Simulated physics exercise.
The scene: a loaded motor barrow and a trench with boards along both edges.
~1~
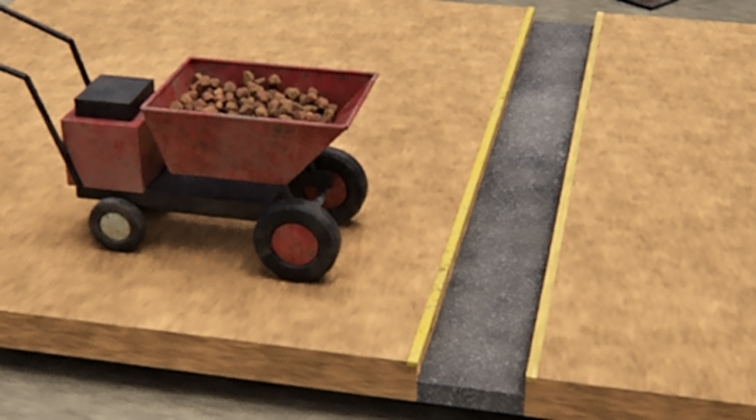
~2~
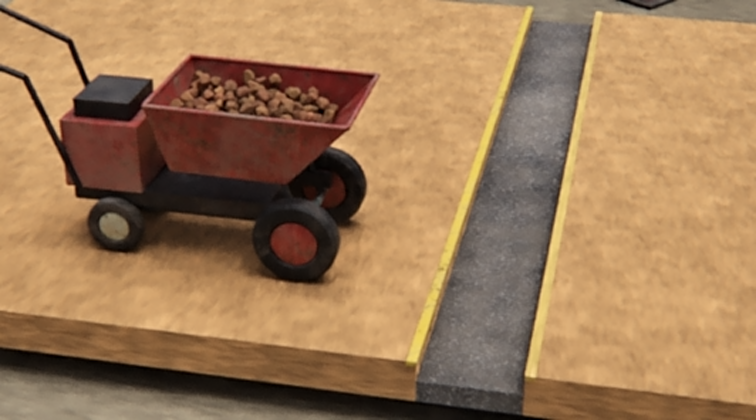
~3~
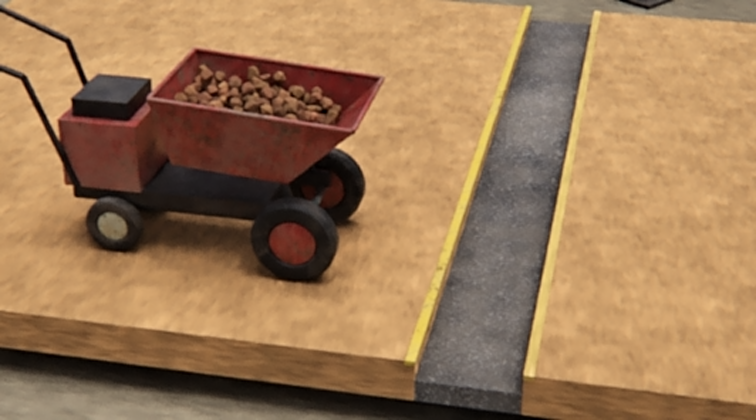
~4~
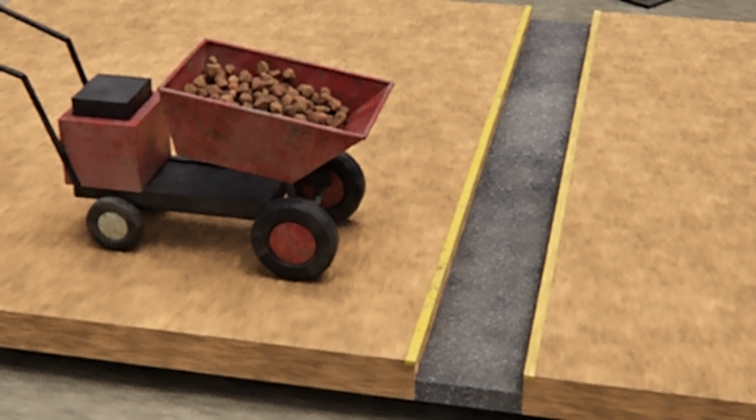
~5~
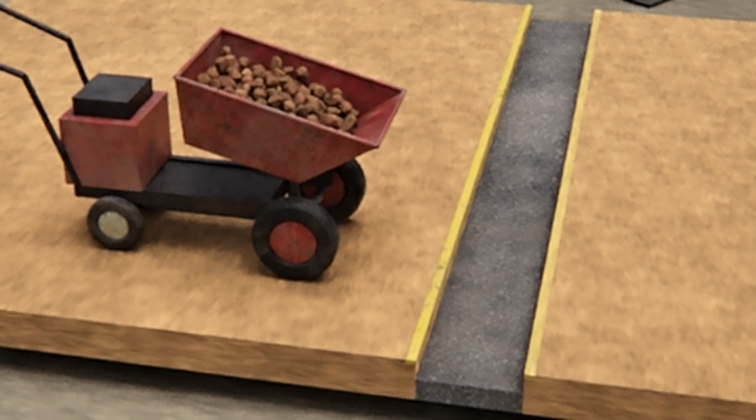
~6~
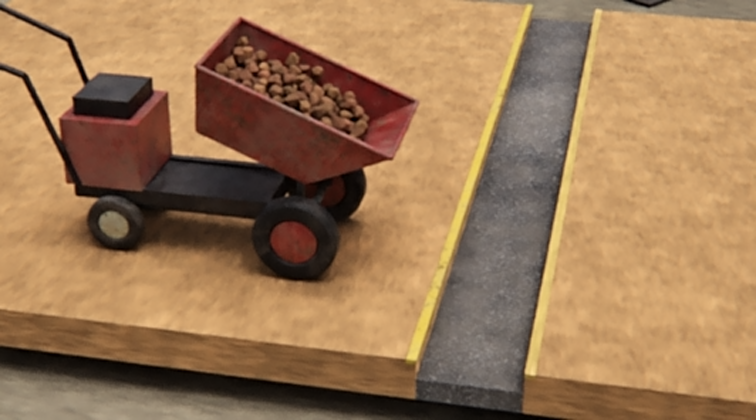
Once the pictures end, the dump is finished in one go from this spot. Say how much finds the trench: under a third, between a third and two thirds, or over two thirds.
Between the edges lies over two thirds of the load.
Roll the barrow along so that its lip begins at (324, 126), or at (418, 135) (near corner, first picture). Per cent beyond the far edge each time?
Roughly 0 per cent, and 40 per cent.
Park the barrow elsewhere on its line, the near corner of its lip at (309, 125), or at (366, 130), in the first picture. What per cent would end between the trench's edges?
About 60 and 70 per cent.
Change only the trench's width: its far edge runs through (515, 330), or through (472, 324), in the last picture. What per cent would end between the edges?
Near 60 % and 30 %.
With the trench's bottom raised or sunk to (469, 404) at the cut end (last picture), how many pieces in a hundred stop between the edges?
Roughly 90 in a hundred.
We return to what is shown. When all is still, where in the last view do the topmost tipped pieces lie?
At about (481, 246).
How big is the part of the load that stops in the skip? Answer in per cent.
It comes to 15 per cent or so.
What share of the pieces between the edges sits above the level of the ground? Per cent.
Roughly 30 in a hundred.
Just after the last frame, skip tipped steeply; every one in the skip.
A moment on, skip tipped right over; roughly two thirds in the skip; just a few short of the trench; roughly a third in or heaped over the trench; just a few falling.
Further on, skip tipped right over; roughly a quarter in the skip; just a few short of the trench; the larger part in or heaped over the trench; about a tenth beyond it.
When it is over, skip tipped right over; roughly a quarter in the skip; just a few short of the trench; the larger part in or heaped over the trench; about a tenth beyond it.
